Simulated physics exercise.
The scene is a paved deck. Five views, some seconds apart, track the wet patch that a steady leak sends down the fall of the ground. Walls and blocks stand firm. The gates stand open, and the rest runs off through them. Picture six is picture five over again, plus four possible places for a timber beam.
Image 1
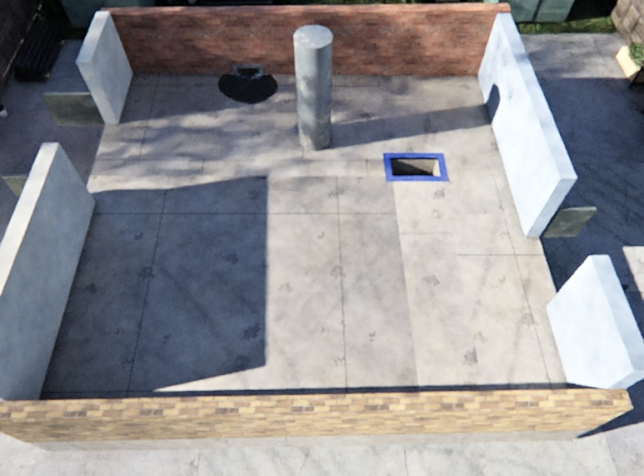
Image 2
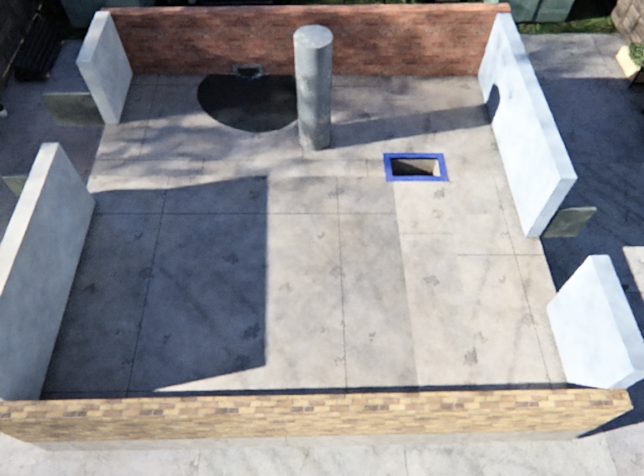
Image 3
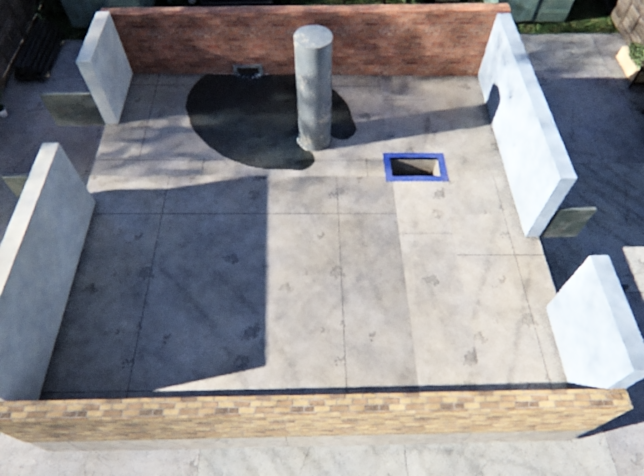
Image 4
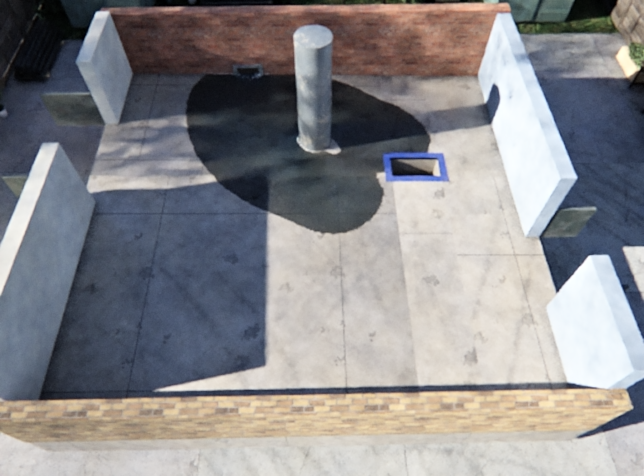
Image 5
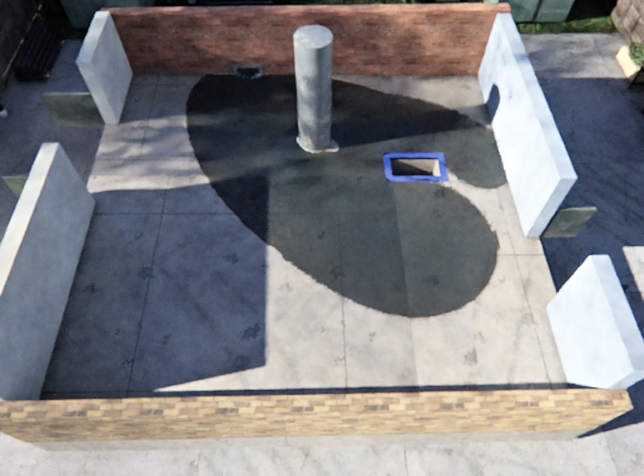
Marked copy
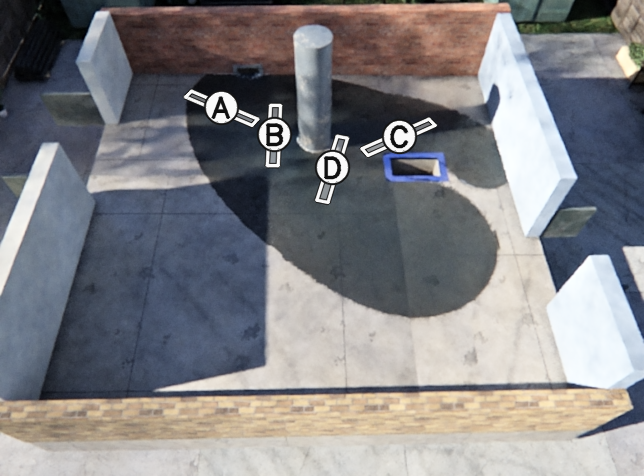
We see a walled paved deck from above as dark water spreads from the foot of the brick back wall, passes around a grey column, and widens toward the front and right, surrounding the blue-edged gully and entering it.
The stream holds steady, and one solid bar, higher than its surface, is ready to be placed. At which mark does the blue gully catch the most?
The best position is A.
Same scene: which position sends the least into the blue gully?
C it is.
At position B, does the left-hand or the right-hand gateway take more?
The right one.
In white, A from (188, 94) to (254, 122); B from (272, 165) to (275, 105); C from (364, 152) to (432, 122); D from (322, 201) to (342, 137).
With A, about 24 % of the stream goes into the blue gully, about 72 % out by the gates.
With B, about 15 % of the stream goes into the blue gully, about 84 % out by the gates.
With C, about 4 % of the stream goes into the blue gully, about 93 % out by the gates.
With D, about 15 % of the stream goes into the blue gully, about 83 % out by the gates.
